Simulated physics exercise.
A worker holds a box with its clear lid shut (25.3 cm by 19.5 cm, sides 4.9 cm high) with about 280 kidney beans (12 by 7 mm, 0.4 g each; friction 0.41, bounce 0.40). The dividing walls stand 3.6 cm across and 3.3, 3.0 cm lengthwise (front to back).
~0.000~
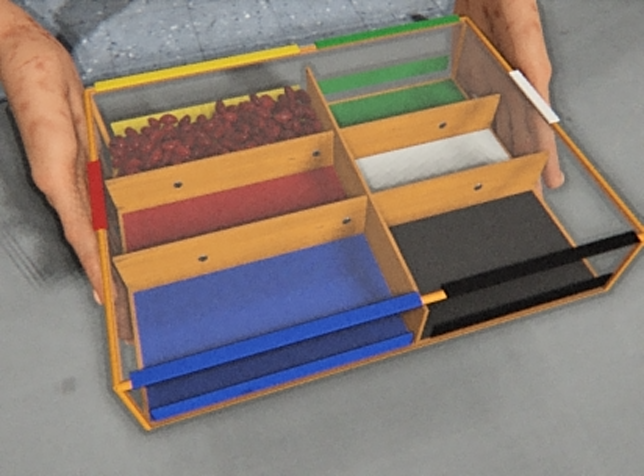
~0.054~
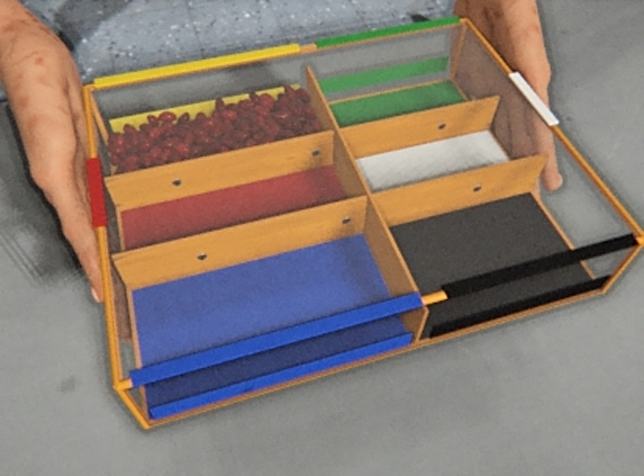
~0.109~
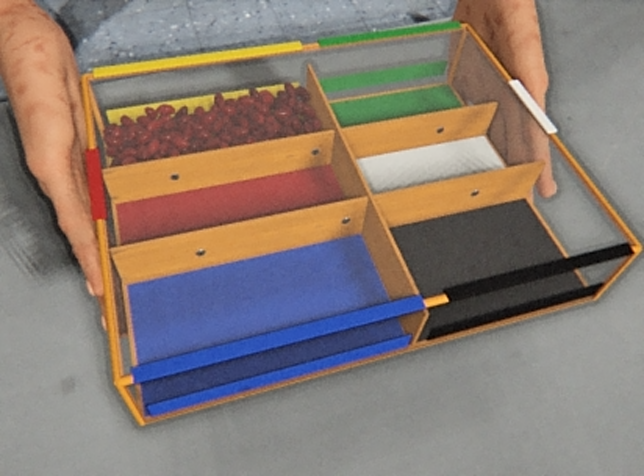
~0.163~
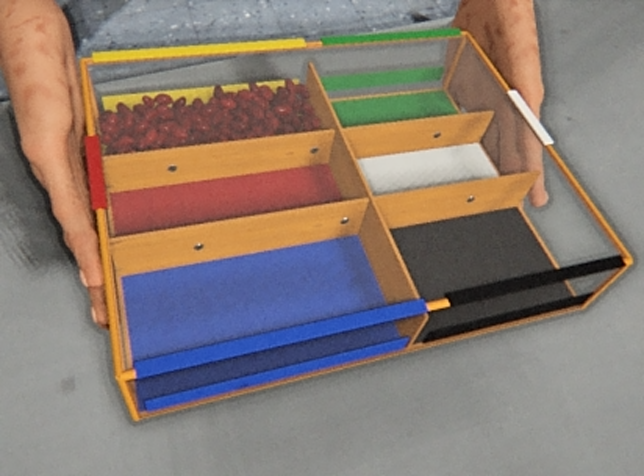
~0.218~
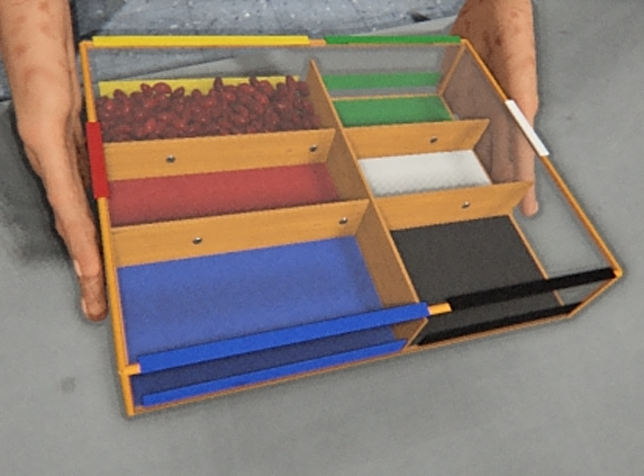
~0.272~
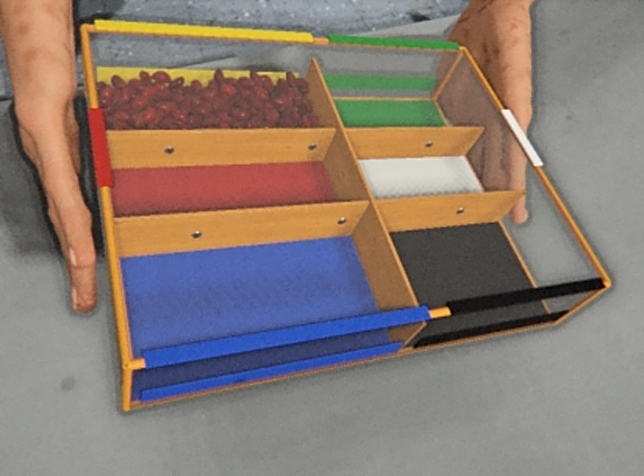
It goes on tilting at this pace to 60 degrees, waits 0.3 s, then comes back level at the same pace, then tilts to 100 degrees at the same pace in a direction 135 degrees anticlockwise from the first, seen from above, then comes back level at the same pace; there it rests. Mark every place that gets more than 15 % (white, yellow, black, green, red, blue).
White: No, yellow: Yes, black: No, green: No, red: No, blue: No.
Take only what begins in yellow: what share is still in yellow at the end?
About 90 per cent.
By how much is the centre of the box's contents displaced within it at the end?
About 0.5 cm.
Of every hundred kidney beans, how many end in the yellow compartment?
Roughly 90 per cent.
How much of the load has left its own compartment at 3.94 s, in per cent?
Roughly 10 per cent.
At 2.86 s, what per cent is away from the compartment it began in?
Roughly 15 per cent.
Then, at 1.68 s, tilt 25 degrees; white 5 %, yellow 85 %, red 5 %; middle of all pieces near (276, 120).
After 2.86 s, tilt 59 degrees; white 5 %, yellow 85 %, red 5 %; middle of all pieces near (302, 233).
After 3.94 s, tilt 66 degrees; yellow 90 %, green 5 %, red 5 %; middle of all pieces near (274, 254).
Then, at 4.98 s, tilt 0 degrees; yellow 90 %, green 5 %, red 5 %; middle of all pieces near (213, 134).
At rest (5.6 s), white 0 %, yellow 90 %, black 0 %, green 5 %, red 5 %, blue 0 %.
